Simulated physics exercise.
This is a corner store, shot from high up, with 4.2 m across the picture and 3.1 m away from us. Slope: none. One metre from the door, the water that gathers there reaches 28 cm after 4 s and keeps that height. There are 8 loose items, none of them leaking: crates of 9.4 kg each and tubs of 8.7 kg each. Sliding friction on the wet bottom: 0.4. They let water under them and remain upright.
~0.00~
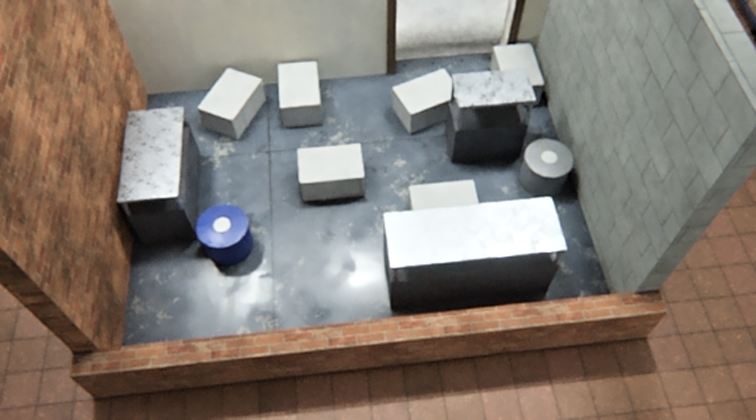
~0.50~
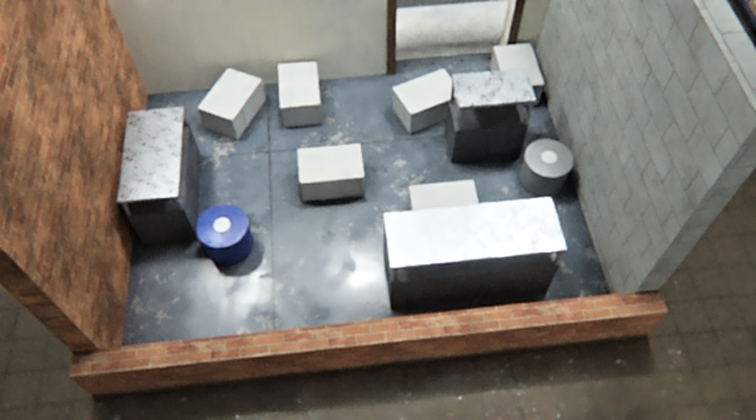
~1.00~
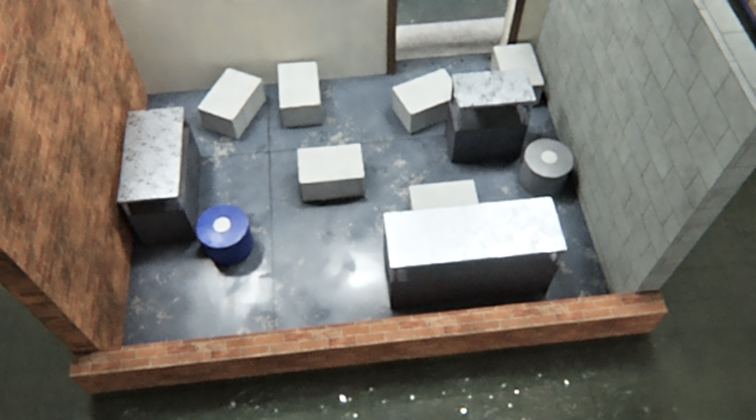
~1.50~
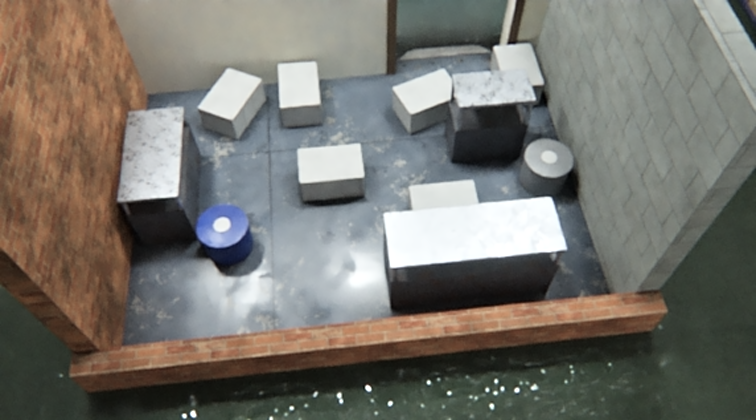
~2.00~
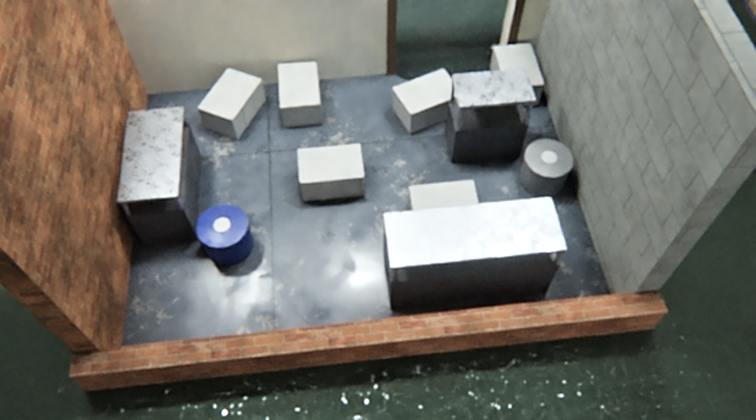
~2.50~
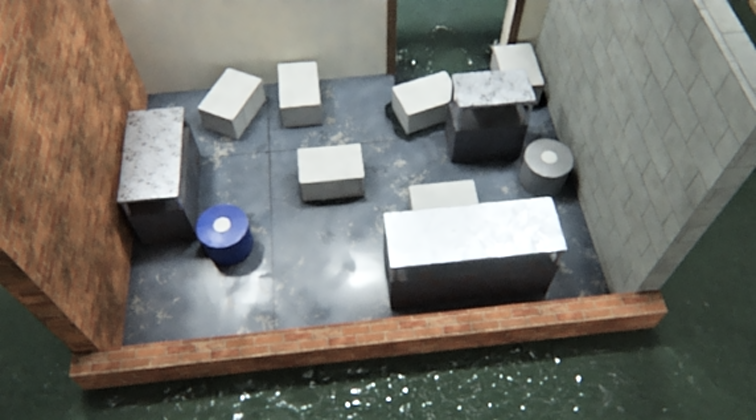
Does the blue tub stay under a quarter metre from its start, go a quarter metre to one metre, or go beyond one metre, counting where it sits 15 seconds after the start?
I reckon it goes some way, under a metre.
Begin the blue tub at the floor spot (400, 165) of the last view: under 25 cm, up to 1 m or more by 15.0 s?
Short answer, it is taken a long way.
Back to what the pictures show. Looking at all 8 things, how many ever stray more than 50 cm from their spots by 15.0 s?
The total is 7.
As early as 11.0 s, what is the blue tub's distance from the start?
Roughly 50 centimetres by that point.
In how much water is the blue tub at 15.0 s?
Depth approx. 28 cm.
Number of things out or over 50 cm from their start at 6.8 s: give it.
4 of them.
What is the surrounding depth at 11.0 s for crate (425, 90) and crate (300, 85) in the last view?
Depths: Near 19 cm, then near 11 cm.
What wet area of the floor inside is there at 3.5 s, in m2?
That flooded area is roughly 3.0 m2.
After 3.5 s the blue tub is near (222, 225), 0.0 m from its start, aground; 1 afloat.
After 6.8 s the blue tub is near (132, 317), 1.1 m from its start, afloat; 6 afloat.
After 11.0 s the blue tub is near (156, 235), 0.5 m from its start, afloat; 8 afloat.
After 15.0 s the blue tub is near (140, 255), 0.7 m from its start, afloat; 8 afloat.
